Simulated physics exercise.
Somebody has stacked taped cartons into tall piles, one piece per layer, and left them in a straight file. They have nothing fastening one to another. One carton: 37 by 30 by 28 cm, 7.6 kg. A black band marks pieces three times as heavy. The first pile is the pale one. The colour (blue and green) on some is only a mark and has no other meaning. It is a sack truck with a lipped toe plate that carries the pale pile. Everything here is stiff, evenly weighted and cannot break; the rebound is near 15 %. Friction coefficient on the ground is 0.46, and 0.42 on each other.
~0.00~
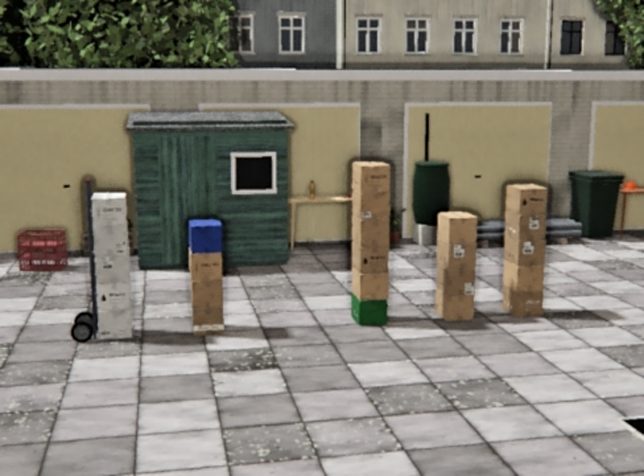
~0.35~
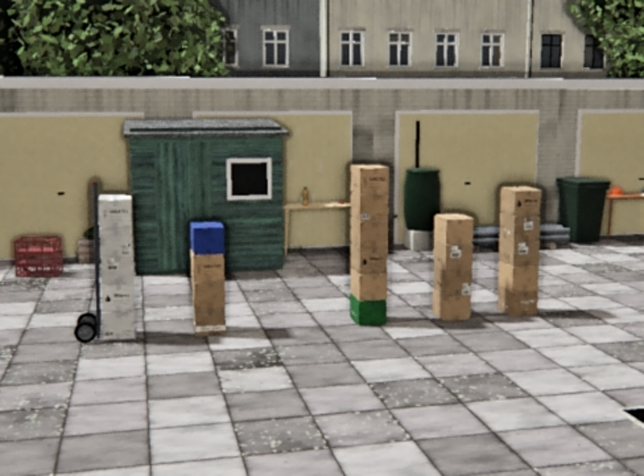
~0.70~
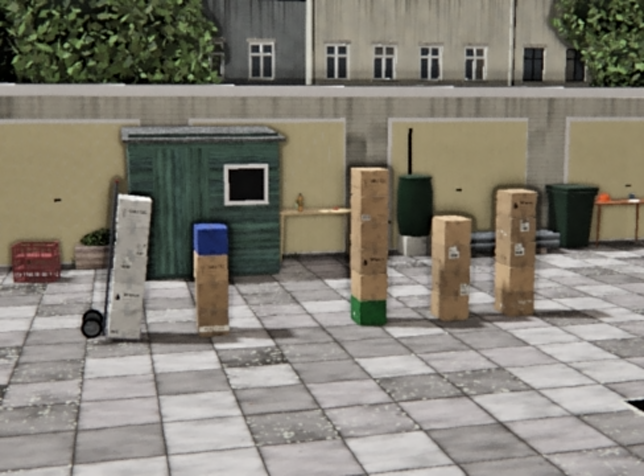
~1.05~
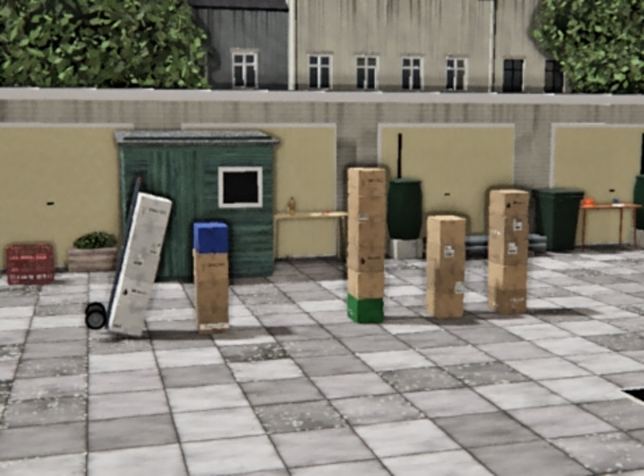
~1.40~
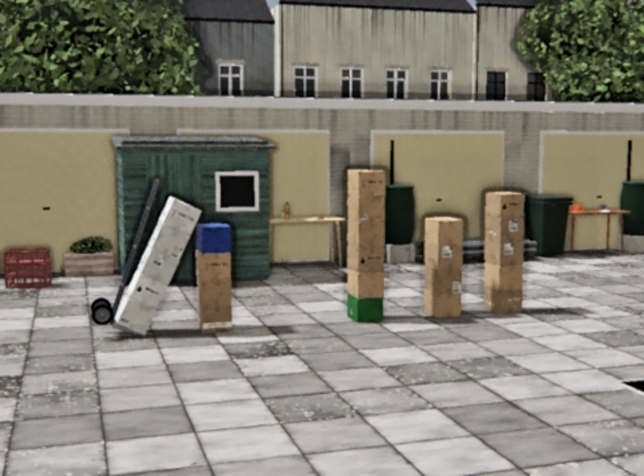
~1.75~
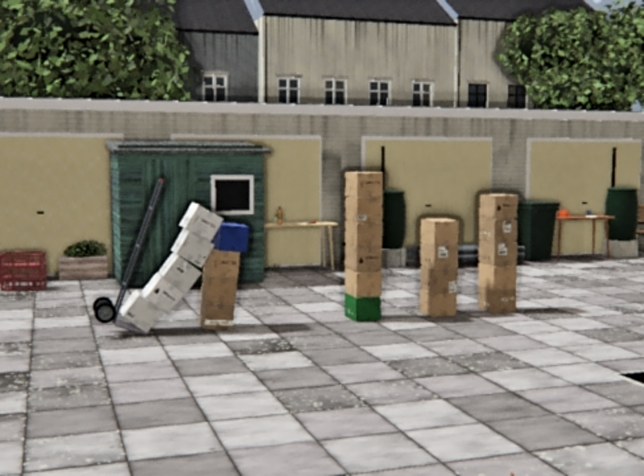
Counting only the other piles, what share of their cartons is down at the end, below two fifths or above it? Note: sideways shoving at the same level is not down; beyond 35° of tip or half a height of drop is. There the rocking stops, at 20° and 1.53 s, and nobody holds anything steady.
The share is below two fifths.
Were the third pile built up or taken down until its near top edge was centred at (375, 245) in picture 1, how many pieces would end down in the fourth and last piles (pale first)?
Down by pile: Fourth 0, last 0.
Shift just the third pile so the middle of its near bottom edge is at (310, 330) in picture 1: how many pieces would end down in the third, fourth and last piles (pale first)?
Down counts: Third 5, fourth 0, last 0.
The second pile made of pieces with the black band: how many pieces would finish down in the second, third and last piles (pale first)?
In that case the second pile has 0 down, the third 0, the last 0.
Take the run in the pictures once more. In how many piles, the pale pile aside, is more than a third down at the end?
The total is 1.
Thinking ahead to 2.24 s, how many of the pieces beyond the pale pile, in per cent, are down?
By that time it is 20 percent.
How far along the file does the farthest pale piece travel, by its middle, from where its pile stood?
200 cm.
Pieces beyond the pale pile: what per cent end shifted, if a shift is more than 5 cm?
Answer: 20 %.
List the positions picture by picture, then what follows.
In the first picture (pixels give the middle of a visible side; the camera moves round a little), truck frame (89, 214) 0° forward; green carton (374, 313); blue carton (207, 240); none of the others has stirred.
In the second picture, truck frame (95, 215) 1° forward; blue carton (209, 241).
In the third picture, truck frame (114, 214) 7° forward, top of the pale pile leaning 7°; blue carton (213, 242); none of the others has stirred.
In the fourth picture, truck frame (133, 210) 14° forward, top of the pale pile leaning 15°; blue carton (213, 240); none of the others has stirred.
In the fifth picture, truck frame (150, 210) 20° forward, top of the pale pile leaning 26°; blue carton (217, 240); none of the others has stirred.
In the sixth picture, truck frame (153, 209) 20° forward, top of the pale pile leaning 31°; blue carton (234, 239) 5° from how it stood; green carton (369, 309); steepest lean 5°, the carton at (225, 265); movement in 4 of them.
After 1.96 s, 5 of the pale pile down; none of the 19 other cartons down, 4 disturbed; blue carton 15° from how it stood.
After 2.24 s, 5 of the pale pile down; 4 of the 19 other cartons down; blue carton 37° from how it stood, 17 cm lower.
After 2.58 s, 5 of the pale pile down; 4 of the 19 other cartons down; blue carton on its side.
In the end (3.7 s), 5 of the pale pile down; 4 of the 19 other cartons down; blue carton on its side; green carton unmoved. That is 21 per cent. From the last view, middles, blue carton near (338, 307), green carton near (363, 307).
